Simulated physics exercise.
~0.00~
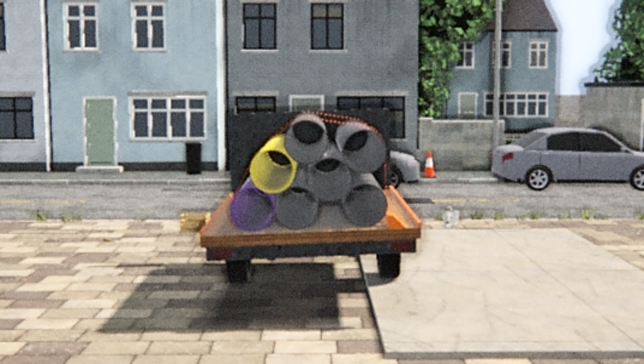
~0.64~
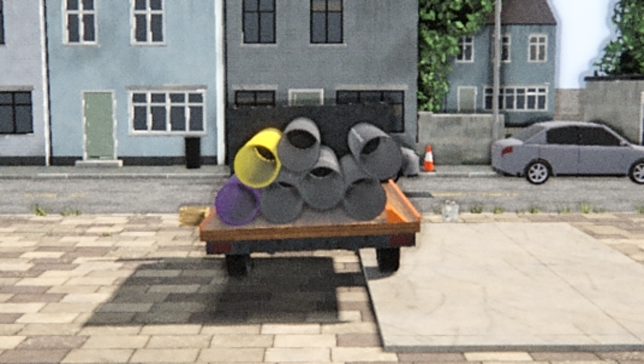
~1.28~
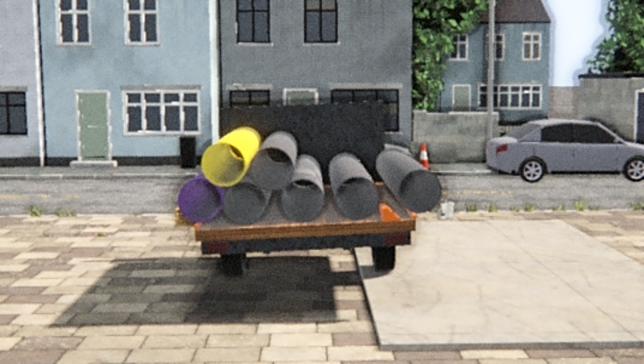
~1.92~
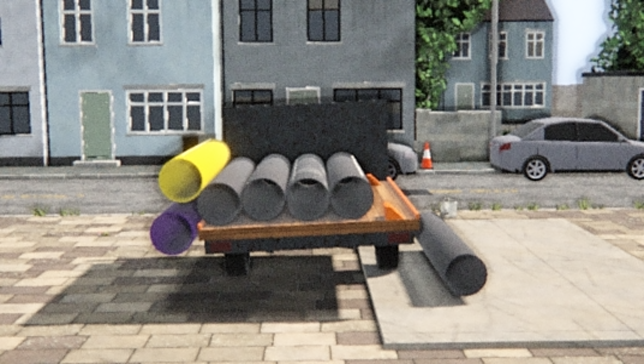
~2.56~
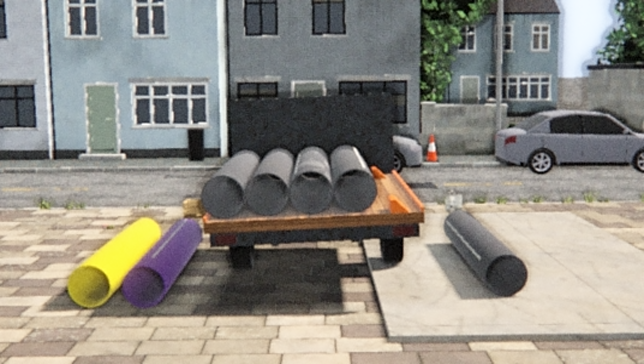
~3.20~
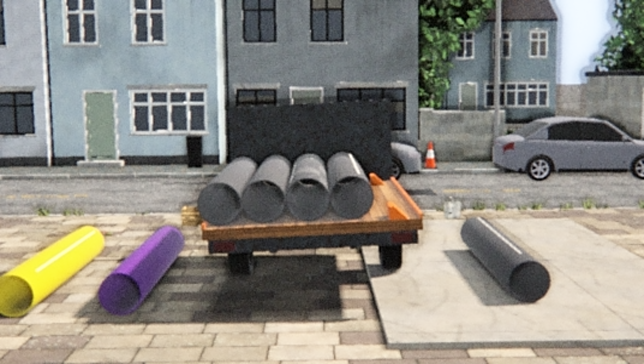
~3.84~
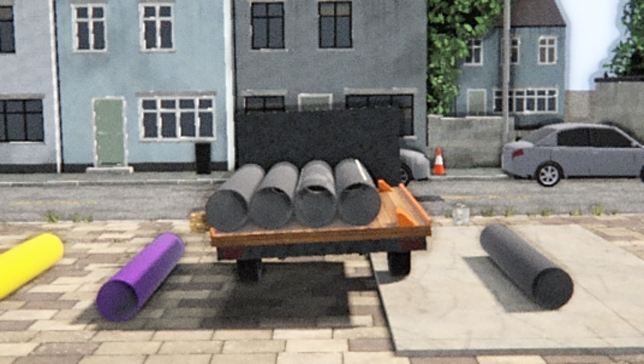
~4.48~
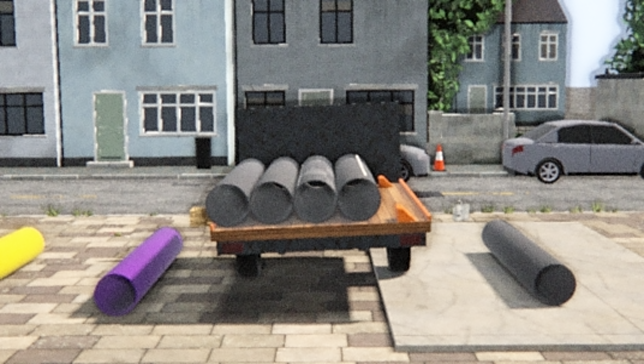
We see a stack of pipes on a flat trailer spread and collapse, the yellow and purple ones dropping off the left side and a grey one off the right, before yellow rolls farther left than purple, leaving four grey pipes lying on the deck.
